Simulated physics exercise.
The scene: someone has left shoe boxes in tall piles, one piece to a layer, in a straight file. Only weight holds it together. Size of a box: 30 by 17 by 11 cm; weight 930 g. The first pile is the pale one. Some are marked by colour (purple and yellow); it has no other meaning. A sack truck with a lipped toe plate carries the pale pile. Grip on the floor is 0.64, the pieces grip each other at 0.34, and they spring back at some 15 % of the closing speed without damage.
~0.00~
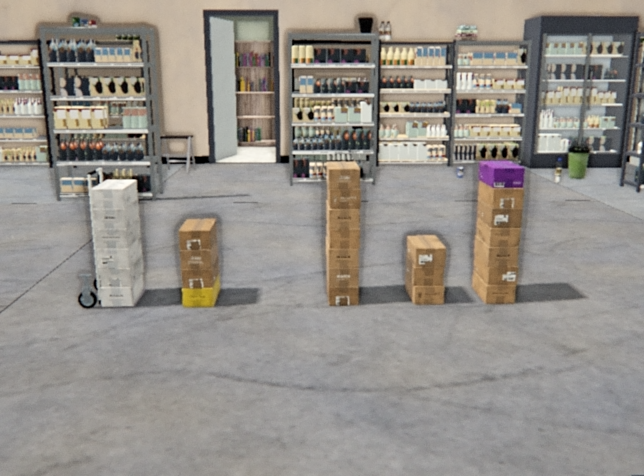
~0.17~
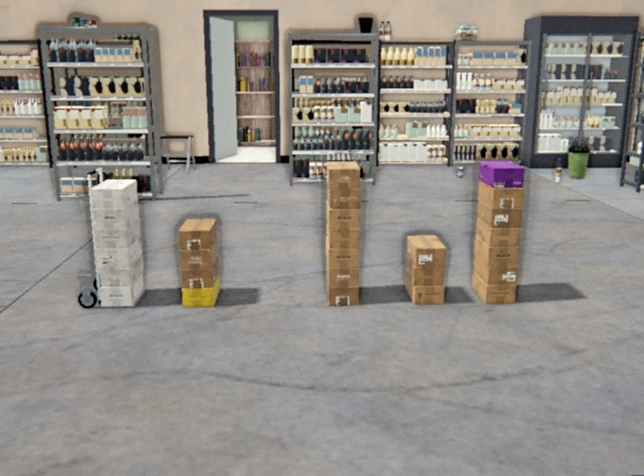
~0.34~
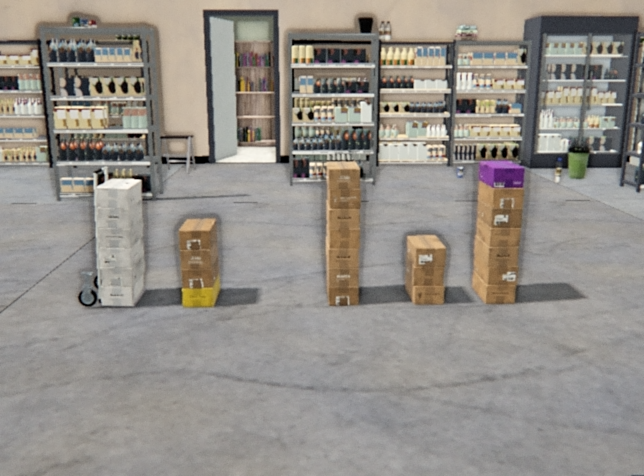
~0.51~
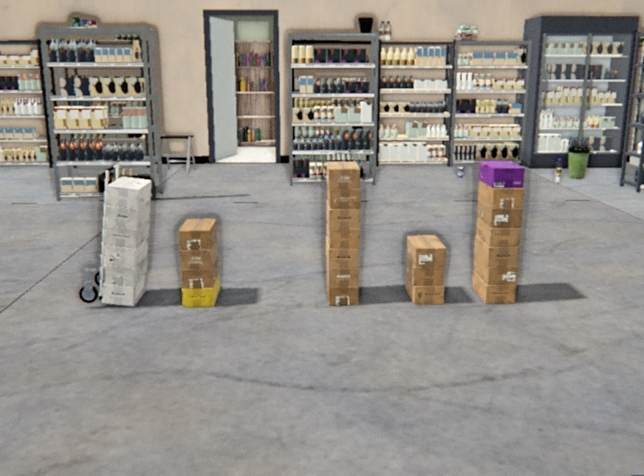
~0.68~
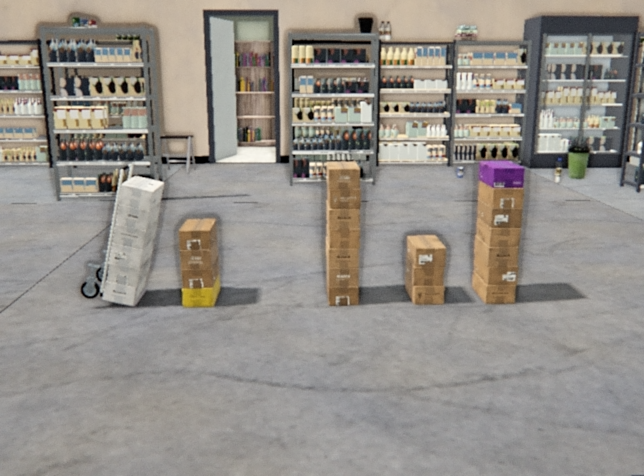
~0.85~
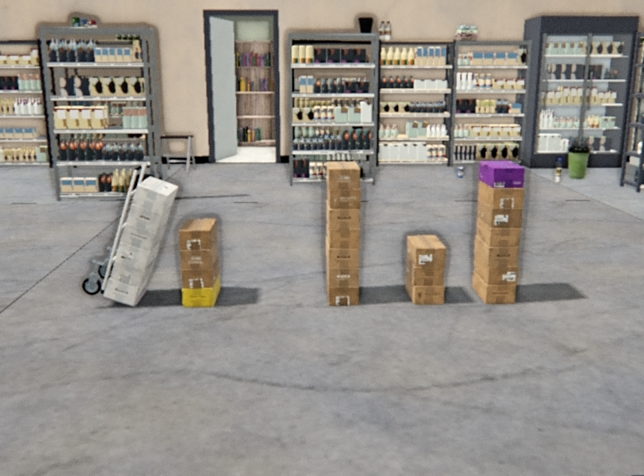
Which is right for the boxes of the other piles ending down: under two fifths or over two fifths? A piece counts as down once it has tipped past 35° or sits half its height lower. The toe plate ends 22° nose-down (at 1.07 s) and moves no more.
Ending down: Under two fifths.
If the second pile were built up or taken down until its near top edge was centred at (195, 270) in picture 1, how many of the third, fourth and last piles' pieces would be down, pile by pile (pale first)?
In that case third 0, fourth 0, last 0.
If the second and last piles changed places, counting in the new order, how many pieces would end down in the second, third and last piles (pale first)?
Then second 7, third 6, last 2.
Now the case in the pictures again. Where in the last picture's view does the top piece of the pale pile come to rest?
Near (318, 284).
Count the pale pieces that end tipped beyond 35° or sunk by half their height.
5 pale pieces.
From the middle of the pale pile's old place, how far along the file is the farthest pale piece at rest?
About 110 cm.
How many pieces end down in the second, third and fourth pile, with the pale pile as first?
Second 3, third 0, fourth 0.
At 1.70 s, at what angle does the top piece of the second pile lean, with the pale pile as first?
Roughly 50° from upright.
By 1.20 s, 1 of the pale pile down; none of the 21 other boxes down, 2 disturbed.
By 1.70 s, 6 of the pale pile down; 3 of the 21 other boxes down; yellow box tilted 20°.
When it is over (2.6 s), 5 of the pale pile down; 3 of the 21 other boxes down; yellow box moved 50 mm; purple box unmoved. That is 14 per cent. In pixels of the last frame, middles, yellow box near (211, 290), purple box near (501, 174).
